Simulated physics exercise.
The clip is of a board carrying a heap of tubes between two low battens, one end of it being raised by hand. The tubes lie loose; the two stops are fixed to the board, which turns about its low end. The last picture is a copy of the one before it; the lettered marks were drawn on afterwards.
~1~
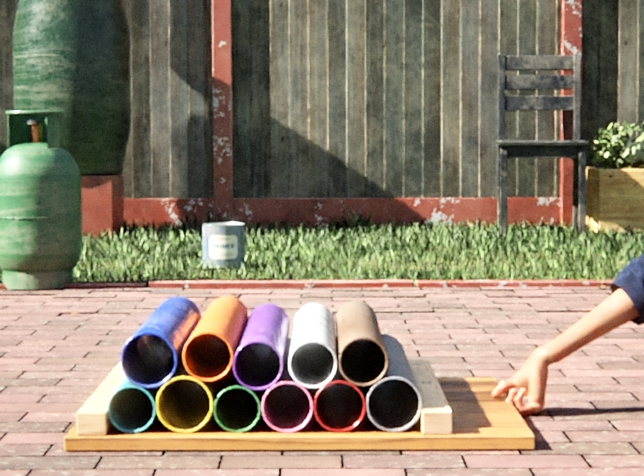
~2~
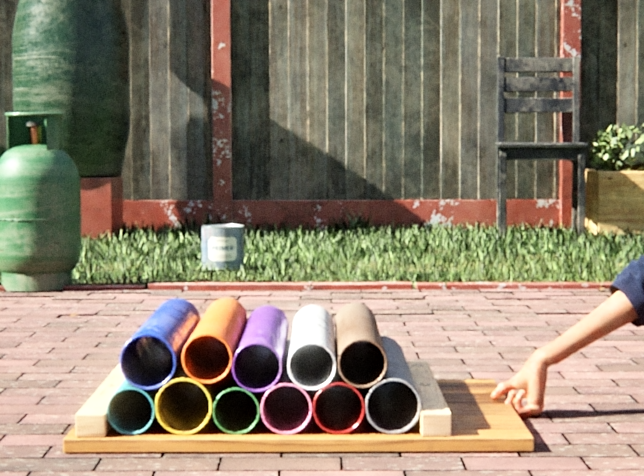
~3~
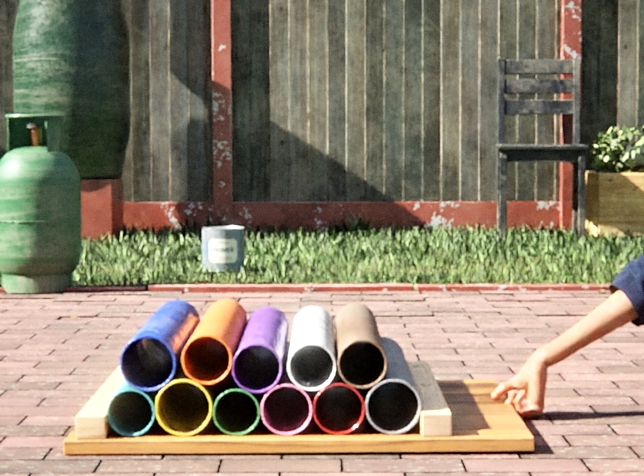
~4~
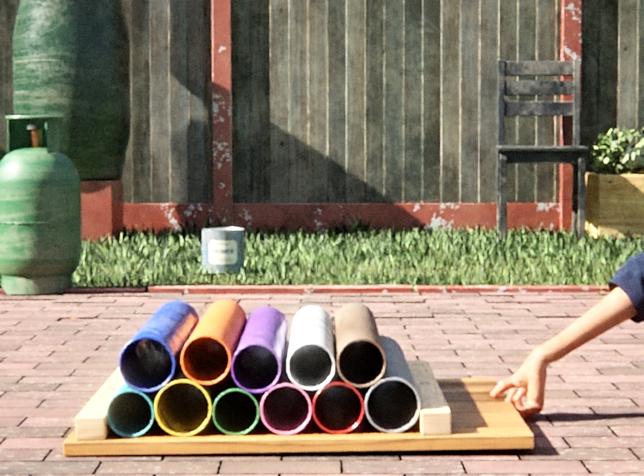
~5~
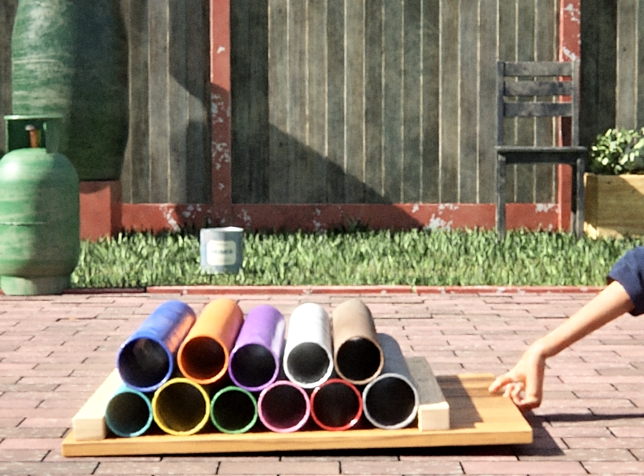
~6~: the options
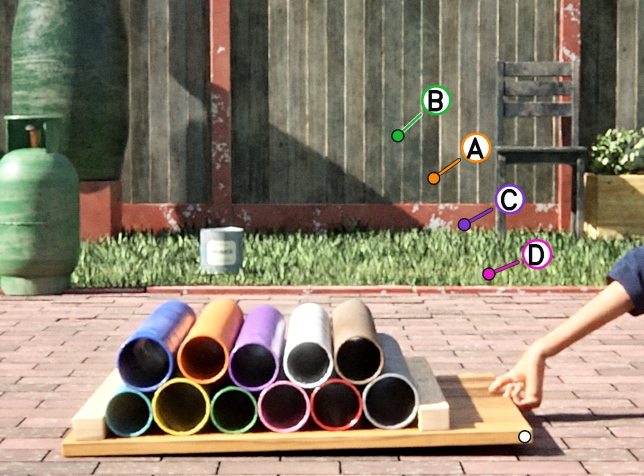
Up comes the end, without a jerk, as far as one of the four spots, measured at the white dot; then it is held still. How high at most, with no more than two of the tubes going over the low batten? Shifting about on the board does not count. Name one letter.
The answer is mark D.
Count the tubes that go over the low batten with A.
At A the number is five.
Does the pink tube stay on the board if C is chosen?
Yes, with C.
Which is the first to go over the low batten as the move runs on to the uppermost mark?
The blue one.
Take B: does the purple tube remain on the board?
The purple tube: No.
On the marked copy, A at (434, 178); B at (398, 136); C at (464, 225); D at (489, 274); the white dot at (524, 437).
Taking D. A third of the way, board at 15°.
Two thirds of the way, board at 22°.
When it is over, board at 22°, one over the low batten (blue).
As for the rest, A five over the low batten; B five over the low batten; C five over the low batten.
